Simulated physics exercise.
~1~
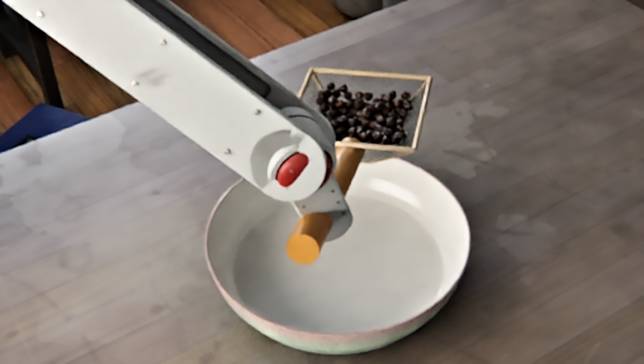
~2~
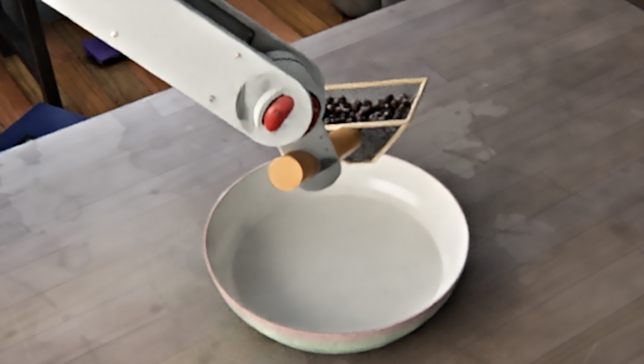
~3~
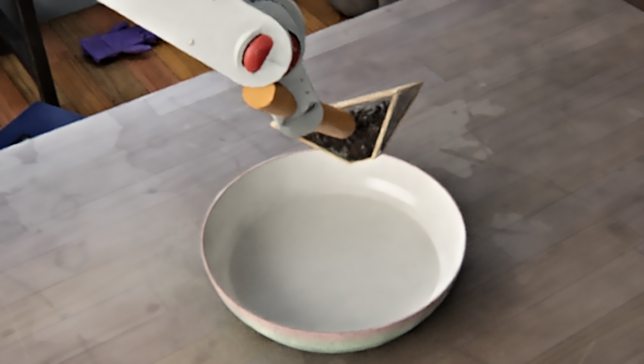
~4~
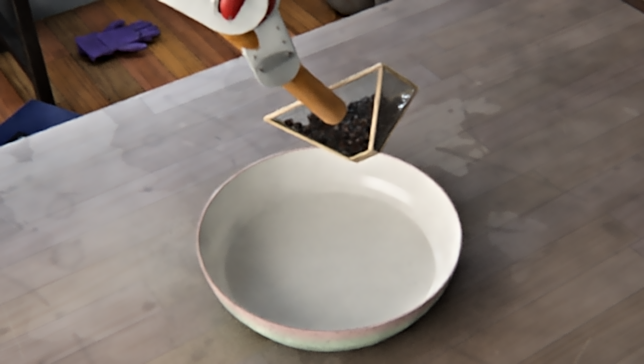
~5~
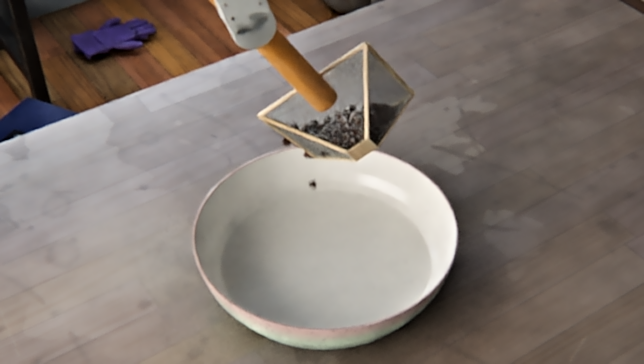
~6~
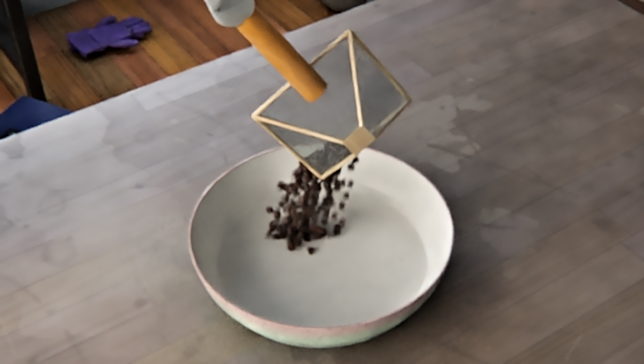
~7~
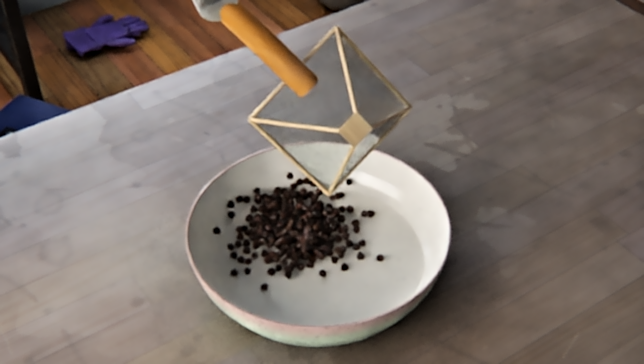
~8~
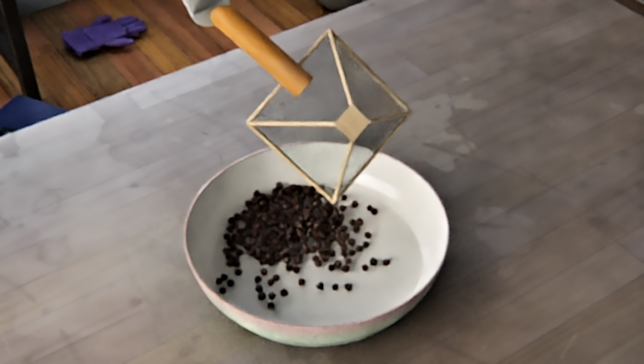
Over a wide pale pan on a wooden table, a robot arm tipped a clear, gold-edged scoop of coffee beans further and further, until the dark beans tumbled out and scattered across the pan, leaving the scoop empty above them.
